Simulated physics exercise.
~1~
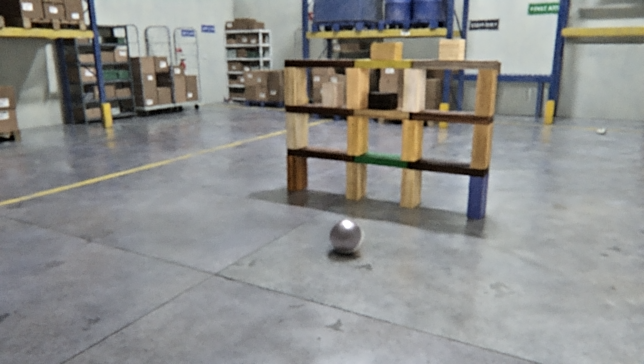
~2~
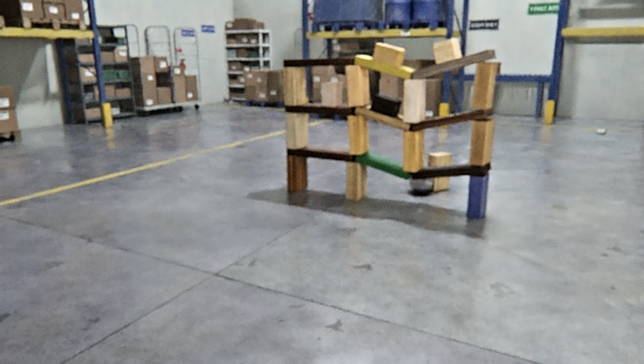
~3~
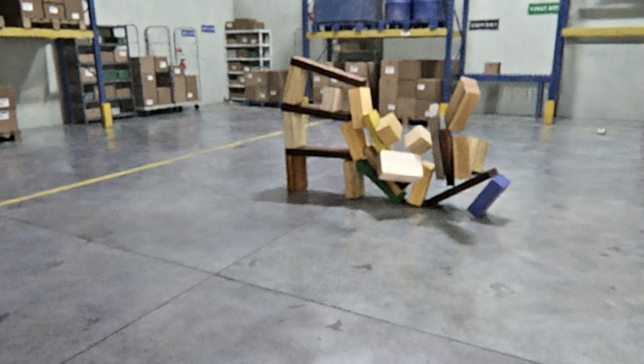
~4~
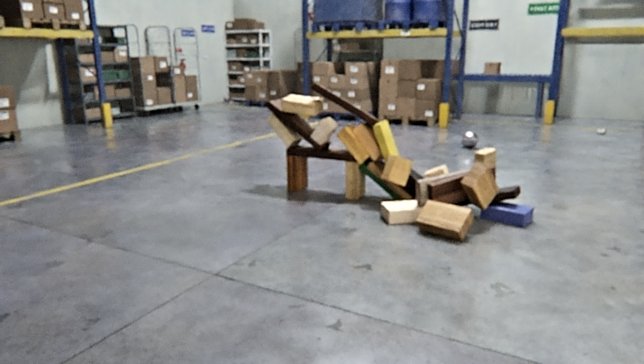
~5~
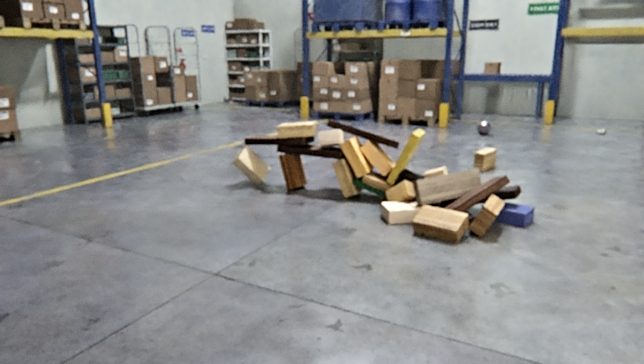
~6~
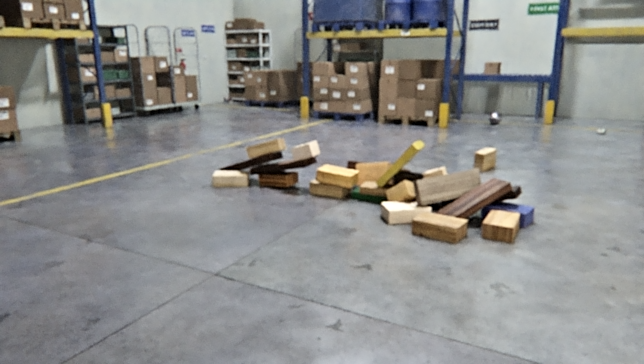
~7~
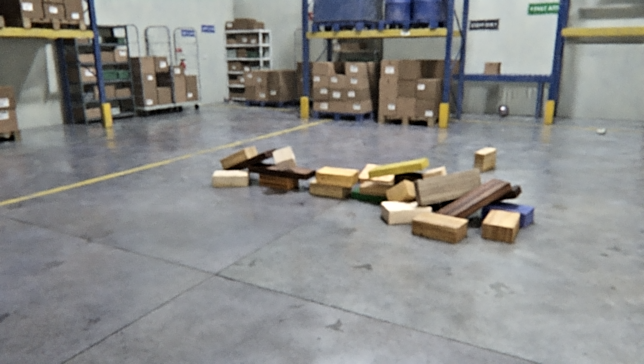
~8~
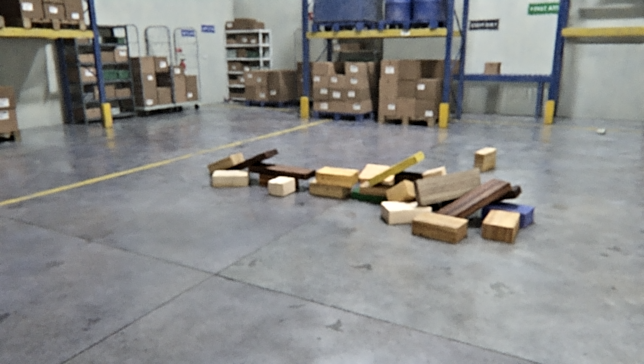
A three-level structure of wooden posts and planks stood on a warehouse floor until a silvery ball rolled into it, collapsing the right side first and then the left, leaving a low, scattered heap as the ball rolled away toward the back.
